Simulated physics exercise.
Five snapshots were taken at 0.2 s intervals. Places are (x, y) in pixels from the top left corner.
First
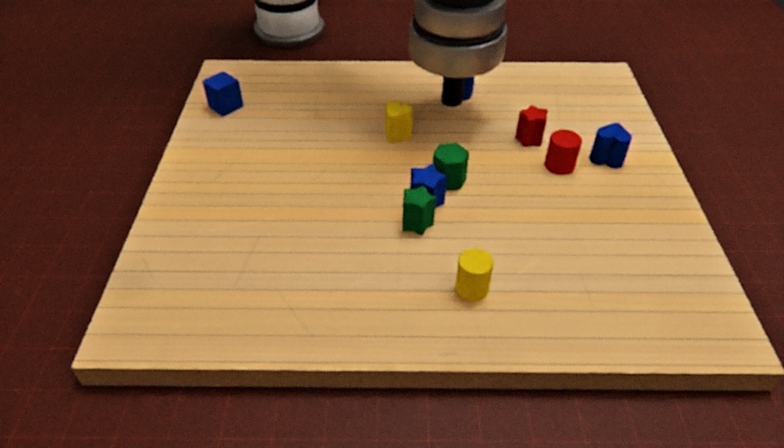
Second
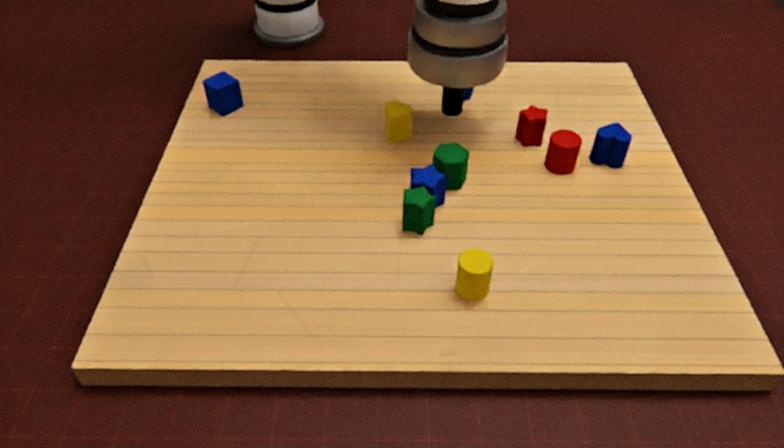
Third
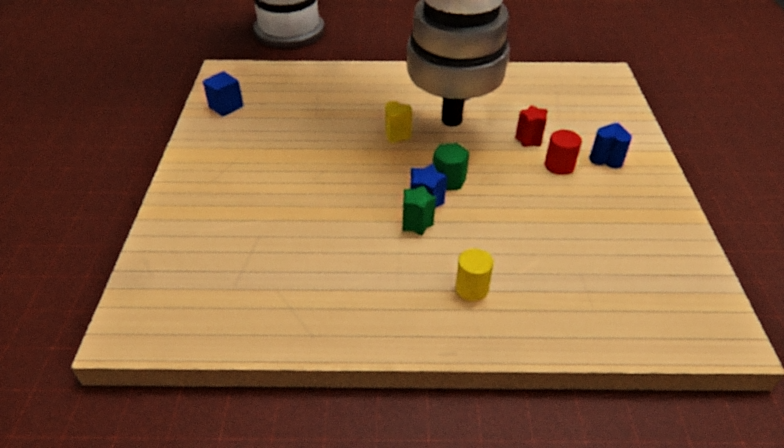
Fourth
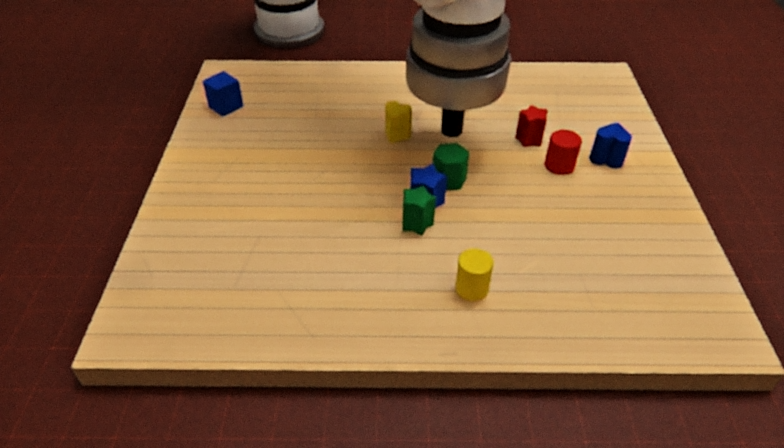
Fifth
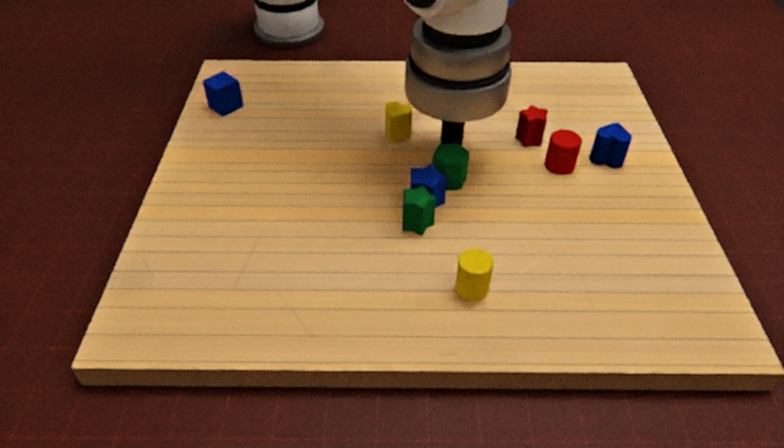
A robot arm moves its dark bar down the board toward the still green hexagon.
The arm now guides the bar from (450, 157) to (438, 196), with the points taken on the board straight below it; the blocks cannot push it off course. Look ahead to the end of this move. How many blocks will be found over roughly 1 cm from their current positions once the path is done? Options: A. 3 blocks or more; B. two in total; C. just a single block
A.
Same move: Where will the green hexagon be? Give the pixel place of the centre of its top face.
It should be at (444, 187) by then.
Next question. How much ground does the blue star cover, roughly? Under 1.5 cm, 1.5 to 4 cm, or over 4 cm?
Once the path ends, it will sit 1.5 to 4 cm from where it is now.
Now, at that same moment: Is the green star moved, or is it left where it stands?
Somewhere new.
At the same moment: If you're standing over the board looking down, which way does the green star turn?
Twists anticlockwise.
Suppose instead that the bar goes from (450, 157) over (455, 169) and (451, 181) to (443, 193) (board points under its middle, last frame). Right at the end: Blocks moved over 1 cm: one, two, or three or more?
Number moved: 3+.
The first path, step by step. Halfway along, bar at (445, 161); green star at (416, 199); blue star at (424, 179); green hexagon at (448, 166).
At the end, bar at (439, 181); yellow heart still; green star at (404, 212), turned 25° anticlockwise; blue star at (412, 191), turned 20° clockwise; green hexagon at (444, 187).
